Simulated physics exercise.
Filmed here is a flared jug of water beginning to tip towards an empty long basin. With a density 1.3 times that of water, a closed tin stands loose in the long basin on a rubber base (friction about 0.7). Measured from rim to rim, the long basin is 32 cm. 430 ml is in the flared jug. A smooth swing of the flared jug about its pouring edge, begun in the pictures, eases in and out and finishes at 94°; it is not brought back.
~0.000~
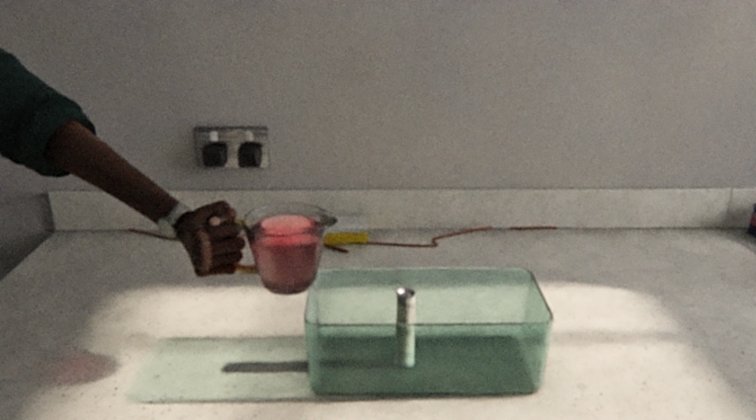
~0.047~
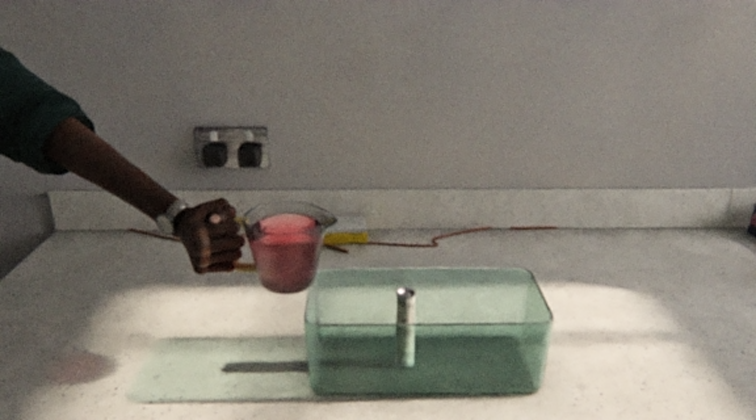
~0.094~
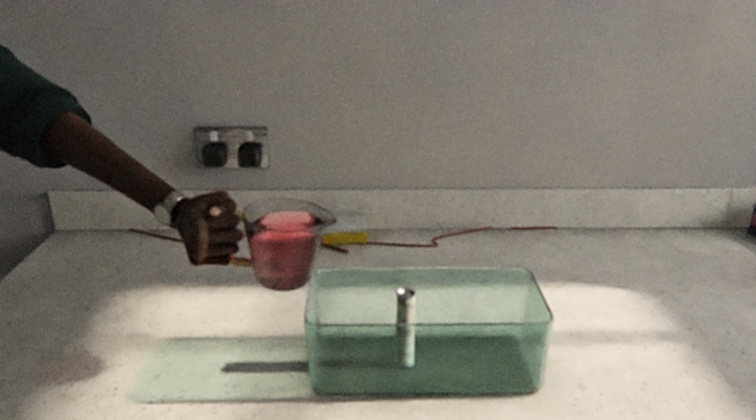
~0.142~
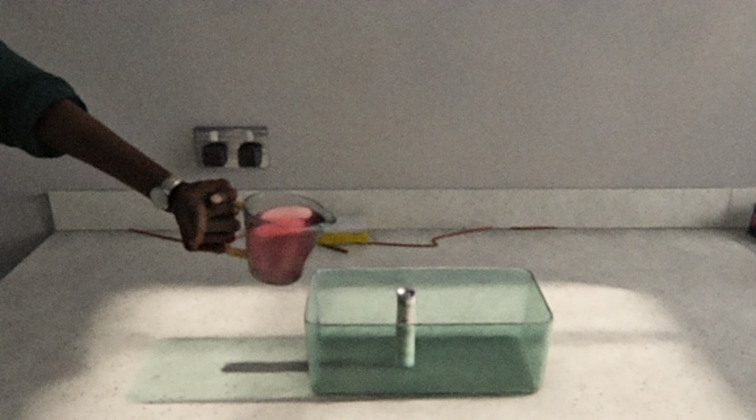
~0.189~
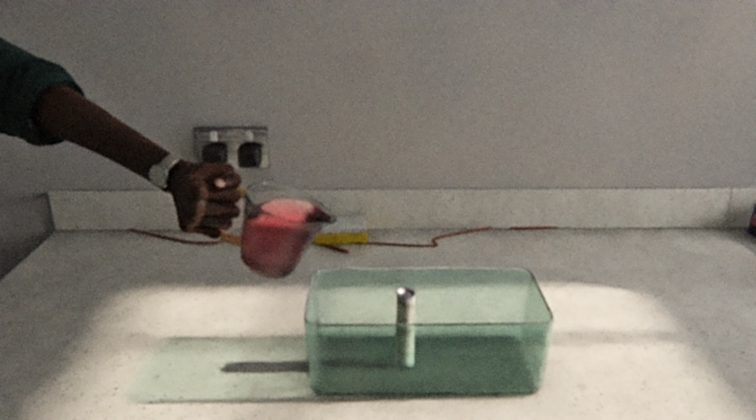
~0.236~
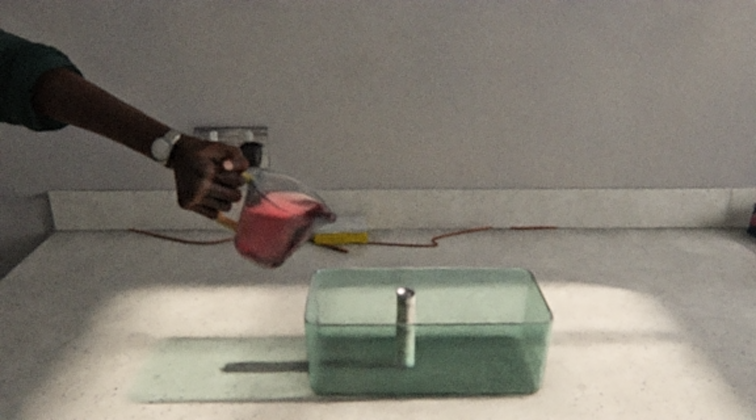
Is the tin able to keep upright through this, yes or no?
No, it topples.
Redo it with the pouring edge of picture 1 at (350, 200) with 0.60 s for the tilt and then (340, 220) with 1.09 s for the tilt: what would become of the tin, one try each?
Run one: It does not tip. Run two: It tumbles.
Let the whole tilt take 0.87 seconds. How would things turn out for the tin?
The tin tips over.
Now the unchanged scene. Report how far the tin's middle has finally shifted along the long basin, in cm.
Around 7.5 cm.
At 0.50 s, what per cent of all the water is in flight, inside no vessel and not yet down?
Roughly 36 percent.
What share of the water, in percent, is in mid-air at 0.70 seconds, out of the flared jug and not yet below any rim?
Airborne fraction: Approx. 28 %.
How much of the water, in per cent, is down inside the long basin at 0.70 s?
I'd say roughly 64 in a hundred of it.
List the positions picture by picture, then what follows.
Tilt 0°; pouring edge (338, 219); surface from (250, 227) to (325, 227); the long basin's rim runs from (309, 296) to (542, 295); the tin's top is at (406, 296), in the first picture.
Tilt 1°; pouring edge (337, 220); surface from (250, 226) to (325, 225), in the second picture.
Tilt 5°; pouring edge (337, 220); surface from (250, 224) to (326, 222), in the third picture.
Tilt 12°; pouring edge (337, 220); surface from (248, 219) to (328, 218), in the fourth picture.
Tilt 20°; pouring edge (337, 220); surface from (247, 211) to (331, 214), in the fifth picture.
Tilt 30°; pouring edge (336, 220); surface from (248, 201) to (331, 212); 1 per cent is over the edge, in the sixth picture.
By 0.50 s the tilt is 86° and 56 per cent is still to pour; the tin stands where it began.
By 0.70 s the tilt is 94° and 9 per cent is still to pour; the tin leans 37°.
By 0.90 s the tilt is 94° and 1 per cent is still to pour; the tin lies on its side.
By 1.12 s the tilt is 94° and 0 per cent is still to pour; the tin lies on its side.
At rest the tin lies on its side.
